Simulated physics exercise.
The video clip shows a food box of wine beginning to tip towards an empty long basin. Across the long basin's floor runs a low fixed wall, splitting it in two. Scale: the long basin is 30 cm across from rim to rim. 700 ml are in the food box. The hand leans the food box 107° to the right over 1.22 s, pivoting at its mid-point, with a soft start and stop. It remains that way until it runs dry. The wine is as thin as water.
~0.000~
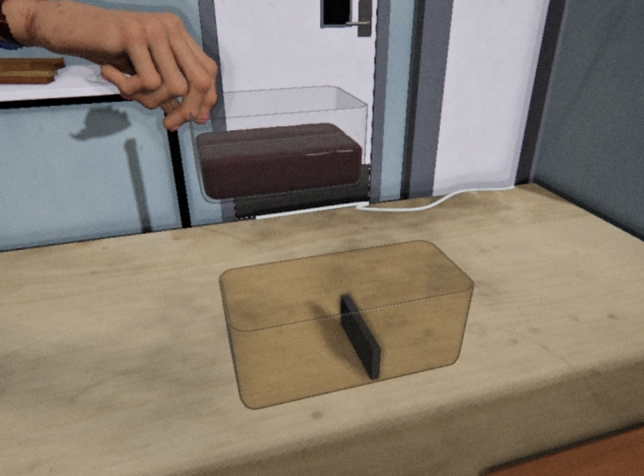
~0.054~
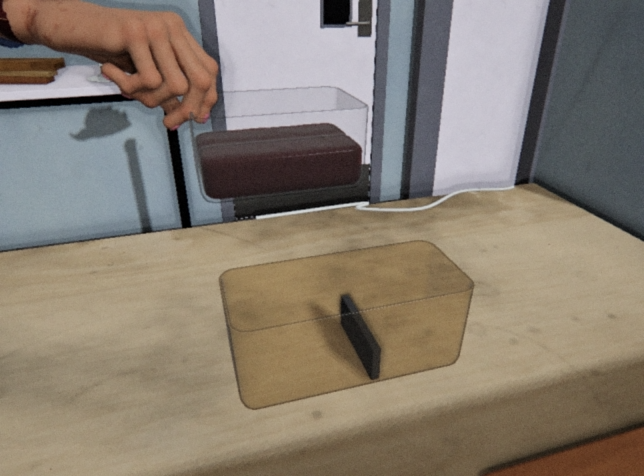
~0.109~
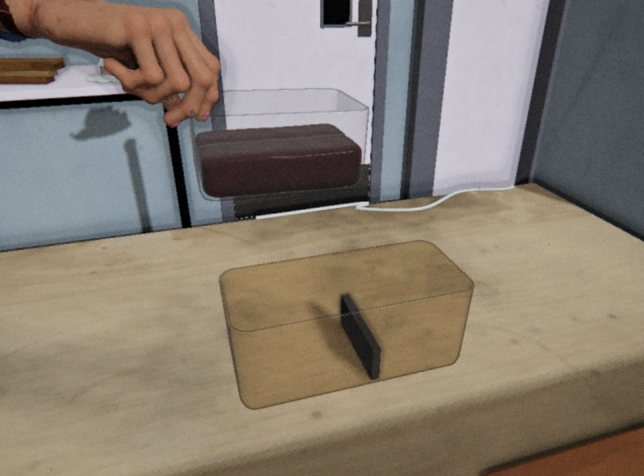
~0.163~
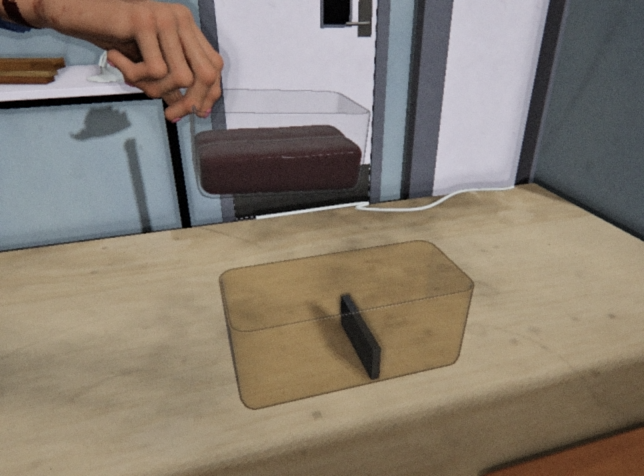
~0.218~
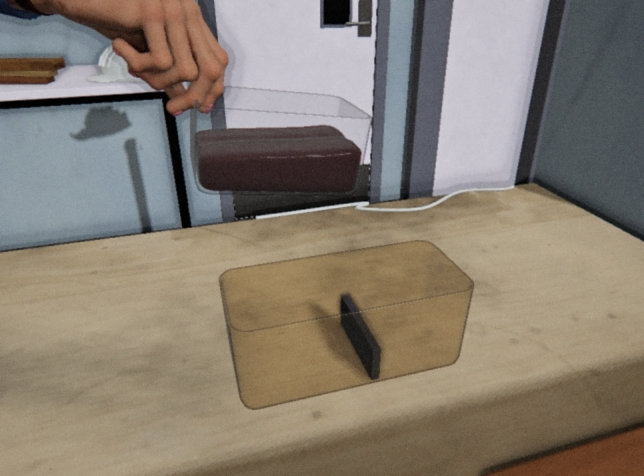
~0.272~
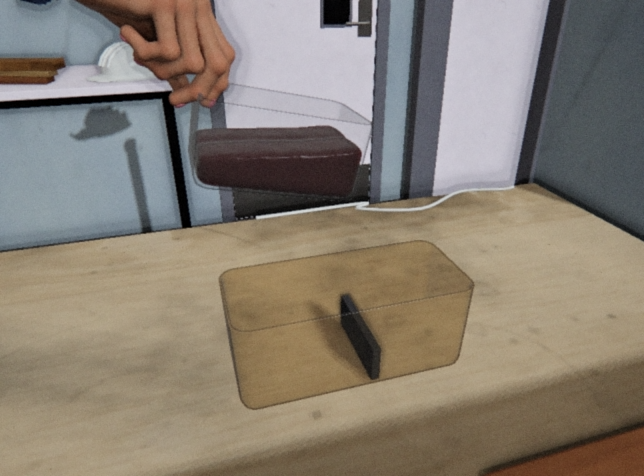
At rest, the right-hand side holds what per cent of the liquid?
It holds some 71 in every hundred.
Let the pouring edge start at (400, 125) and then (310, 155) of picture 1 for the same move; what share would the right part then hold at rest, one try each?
In turn about 90 and 30 per cent.
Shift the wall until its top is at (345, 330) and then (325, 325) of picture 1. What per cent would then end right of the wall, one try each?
One try each: Around 85 percent and then around 95 percent.
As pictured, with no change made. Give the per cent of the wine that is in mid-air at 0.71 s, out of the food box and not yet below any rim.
36 per cent.
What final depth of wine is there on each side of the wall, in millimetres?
Once settled, the left stands around 10 mm and the right around 34 mm.
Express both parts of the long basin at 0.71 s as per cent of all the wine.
About 0 left, about 5 right.
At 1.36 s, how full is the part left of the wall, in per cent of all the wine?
24 %.
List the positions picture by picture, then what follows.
The first frame shows tilt 0°; pouring edge (351, 97); surface from (196, 147) to (347, 133); the long basin's rim runs from (224, 301) to (452, 263); the wall's top is at (360, 321).
The second frame shows tilt 1°; pouring edge (351, 98); surface from (196, 146) to (347, 133).
The third frame shows tilt 2°; pouring edge (352, 100); surface from (196, 146) to (347, 134).
The fourth frame shows tilt 5°; pouring edge (353, 104); surface from (196, 144) to (347, 135).
The fifth frame shows tilt 8°; pouring edge (355, 109); surface from (195, 144) to (347, 136).
The sixth frame shows tilt 13°; pouring edge (356, 115); surface from (194, 143) to (347, 136).
After 0.71 s the tilt is 67° and 60 per cent is still to pour, 0 is left of the wall and 5 right of it.
After 1.02 s the tilt is 100° and 15 per cent is still to pour, 6 is left of the wall and 61 right of it.
After 1.36 s the tilt is 107° and 0 per cent is still to pour, 24 is left of the wall and 70 right of it.
After 1.72 s the tilt is 107° and 0 per cent is still to pour, 27 is left of the wall and 71 right of it.
In the end 27 per cent lies left of the wall, 71 right of it and 3 outside.
